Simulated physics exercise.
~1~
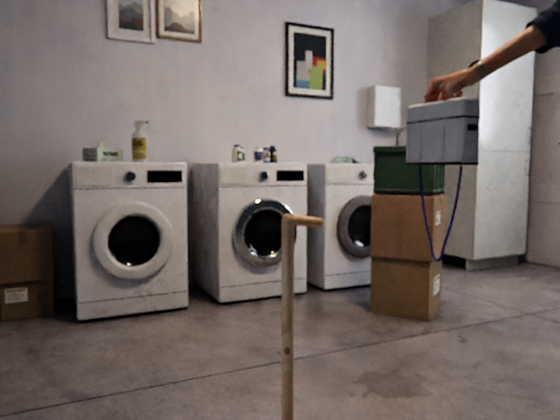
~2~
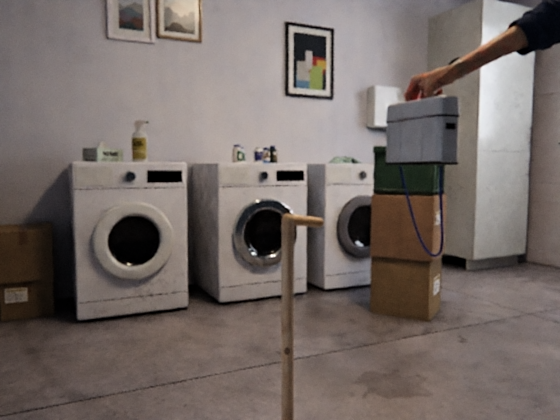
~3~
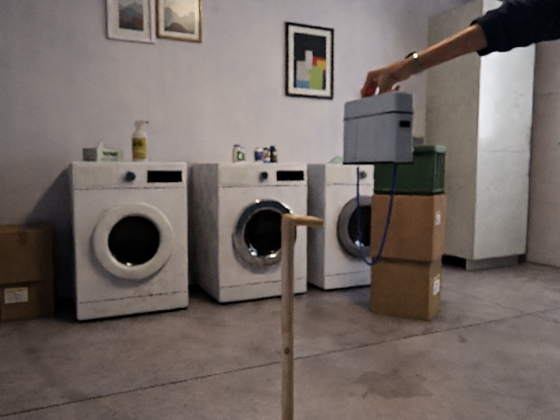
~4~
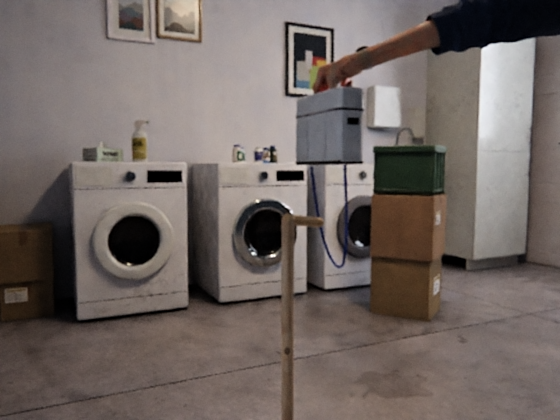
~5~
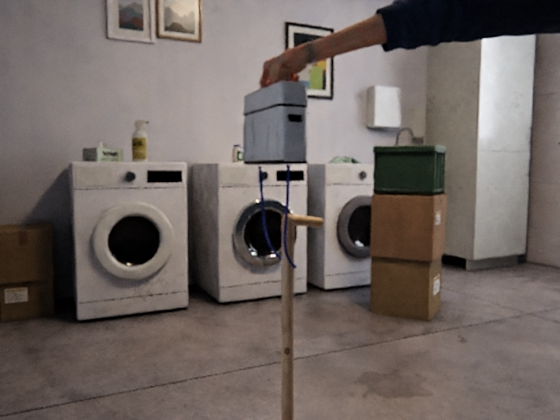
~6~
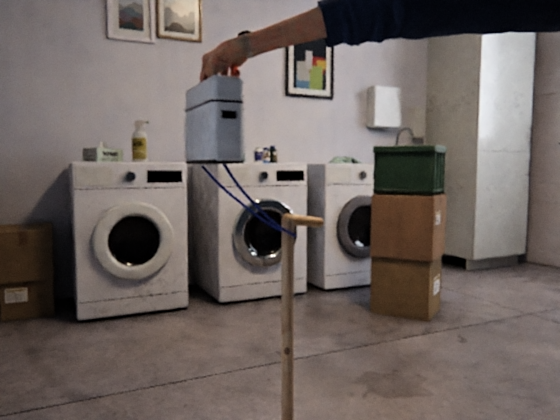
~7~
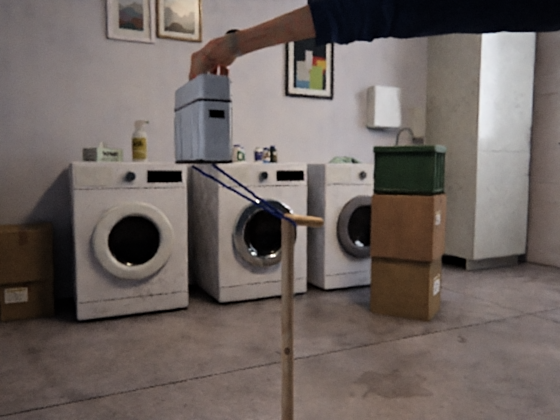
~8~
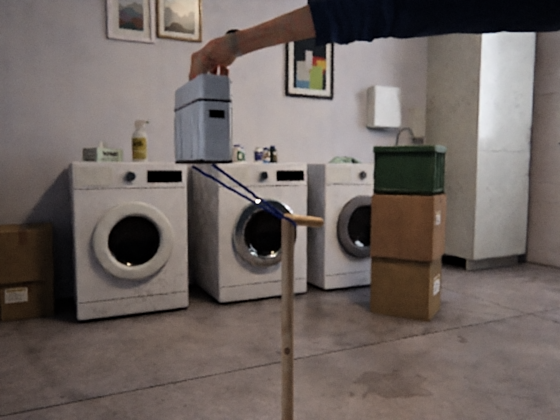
At the start, a hand holds a white case by its top at the right of a laundry room, a loop of blue shoelace dangling beneath it. Three washing machines line the wall, and a wooden post with a hook at its top stands in front. The arm carries the case left, past the green box on stacked cartons and towards the post. As the case passes over the post, the low loop reaches the hook and catches. The lace pulls taut as the case moves farther left. Finally the hand stops, the case still upright and held back by its loop.
